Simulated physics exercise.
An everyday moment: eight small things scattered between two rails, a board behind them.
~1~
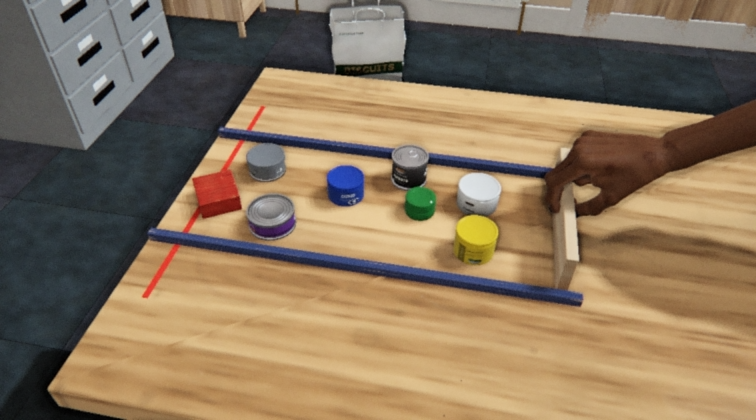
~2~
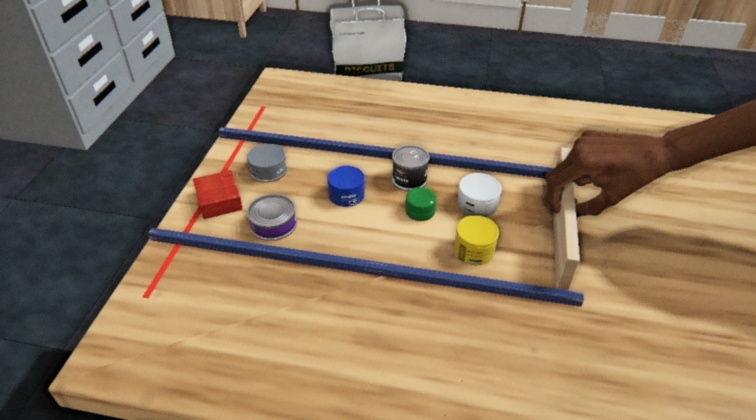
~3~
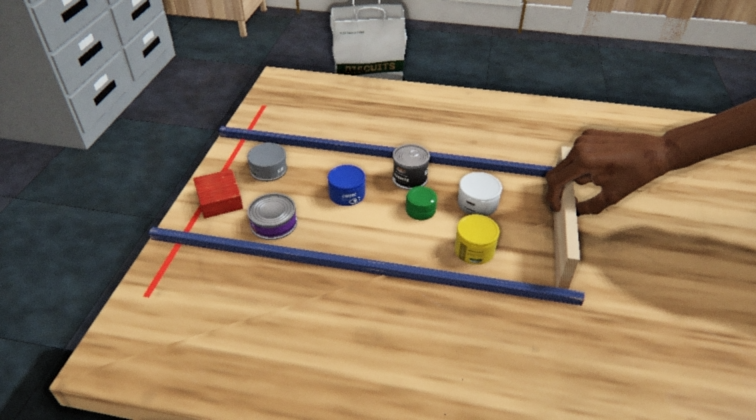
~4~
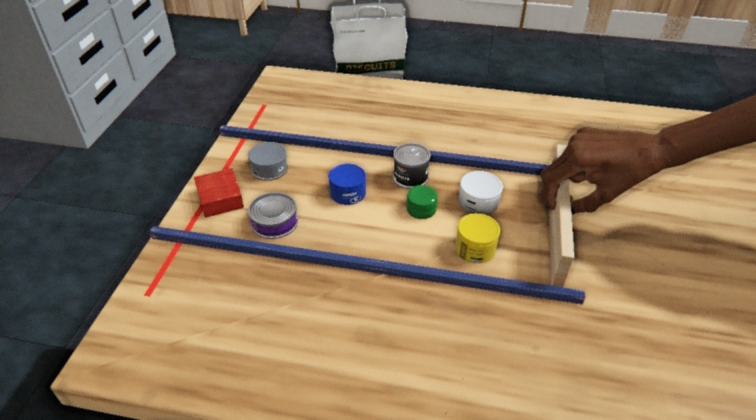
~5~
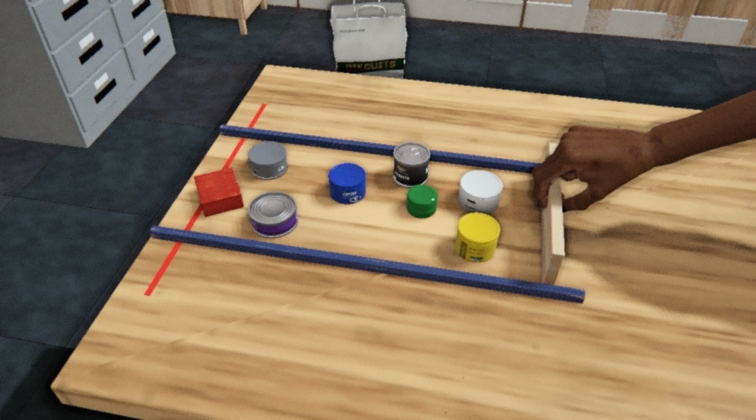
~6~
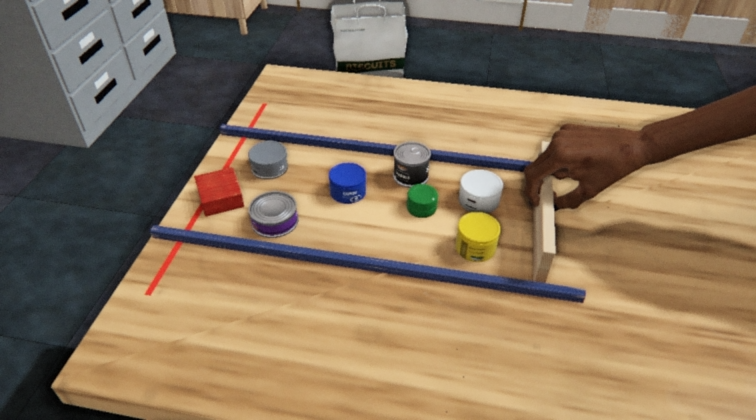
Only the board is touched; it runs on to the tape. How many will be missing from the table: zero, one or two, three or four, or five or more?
The number that fall off is three or four.
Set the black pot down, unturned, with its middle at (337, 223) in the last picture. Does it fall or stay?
The black pot remains up.
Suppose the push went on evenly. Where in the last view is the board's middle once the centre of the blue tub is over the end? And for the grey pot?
At (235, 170) for the blue tub; at (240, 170) for the grey pot.
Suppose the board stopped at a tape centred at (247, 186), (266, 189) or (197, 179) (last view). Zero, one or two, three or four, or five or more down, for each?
For each place: Either one or two; not one; five or more.
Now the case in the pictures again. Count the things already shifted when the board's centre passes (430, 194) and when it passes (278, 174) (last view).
First 4, then 8.
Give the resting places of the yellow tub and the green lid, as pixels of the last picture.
Near (175, 204) and (196, 183).
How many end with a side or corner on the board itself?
That makes 4.
Early on, none off yet; red block at rest near (219, 191); grey pot at rest near (269, 160); purple pot at rest near (274, 214).
A while later, none off yet; red block travelled about its own width near (186, 179); grey pot travelled about its own width near (233, 151); purple pot travelled well along near (194, 208).
Finally, the number that fall off is three or four; lost, blue tub, purple pot, grey pot and red block.
